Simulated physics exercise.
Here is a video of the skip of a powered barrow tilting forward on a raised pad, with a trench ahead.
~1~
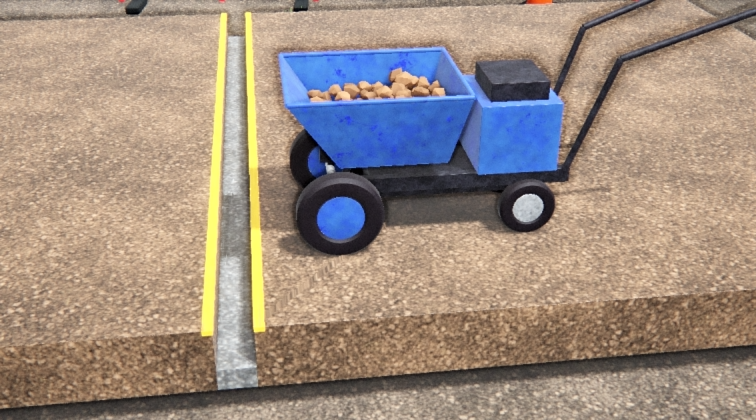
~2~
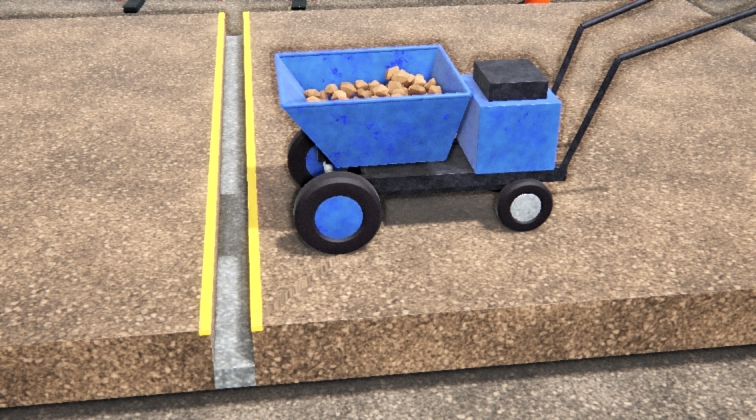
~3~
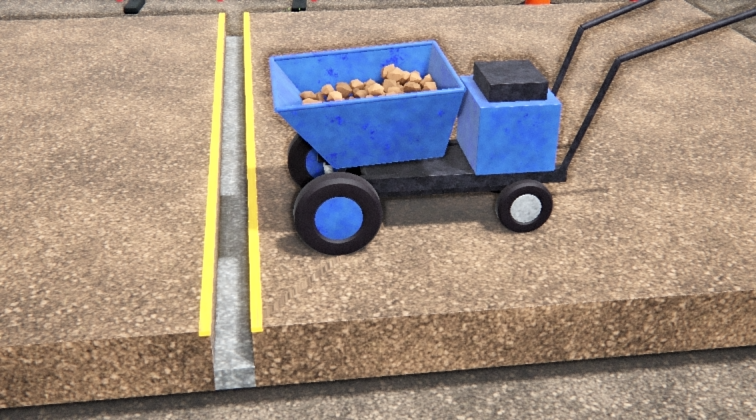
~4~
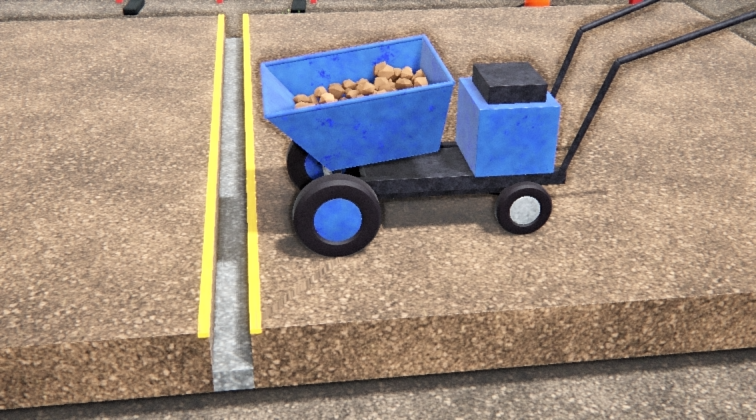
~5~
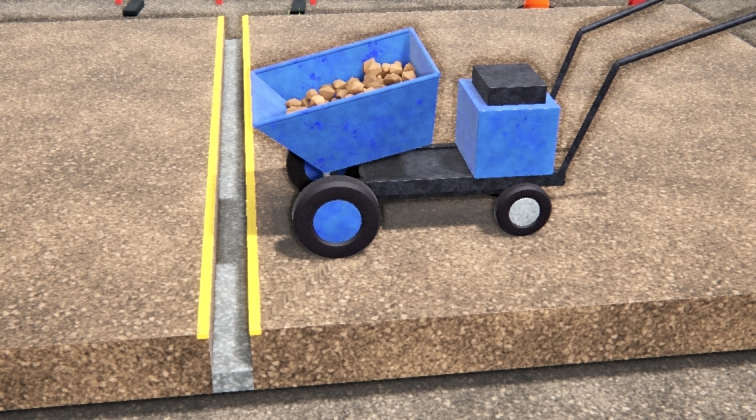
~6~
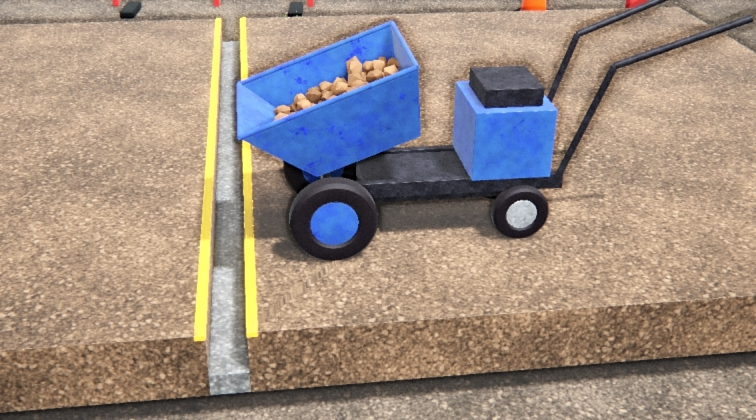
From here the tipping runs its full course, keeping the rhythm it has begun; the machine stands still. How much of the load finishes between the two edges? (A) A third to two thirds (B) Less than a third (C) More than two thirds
B, less than a third.
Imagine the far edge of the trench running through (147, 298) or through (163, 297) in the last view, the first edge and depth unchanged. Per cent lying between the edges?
In order: 90 per cent, then 60 per cent.
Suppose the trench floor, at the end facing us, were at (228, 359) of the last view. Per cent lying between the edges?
Estimated share: Approx. 0 %.
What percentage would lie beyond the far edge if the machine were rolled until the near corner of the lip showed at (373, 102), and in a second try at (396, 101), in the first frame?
First position: Some 10 percent; second position: Some 0 percent.
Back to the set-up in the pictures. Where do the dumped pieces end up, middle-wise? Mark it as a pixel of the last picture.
Resting centre, last frame: Roughly (158, 227).
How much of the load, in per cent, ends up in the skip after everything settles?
All told, it is near 45 percent.
Soon, skip tipped steeply; all in the skip.
A while on, skip tipped right over; most in the skip; a small part beyond it.
Towards the end, skip tipped right over; about half in the skip; about half beyond it.
Finally, skip tipped right over; about half in the skip; none in or heaped over the trench; about half beyond it.
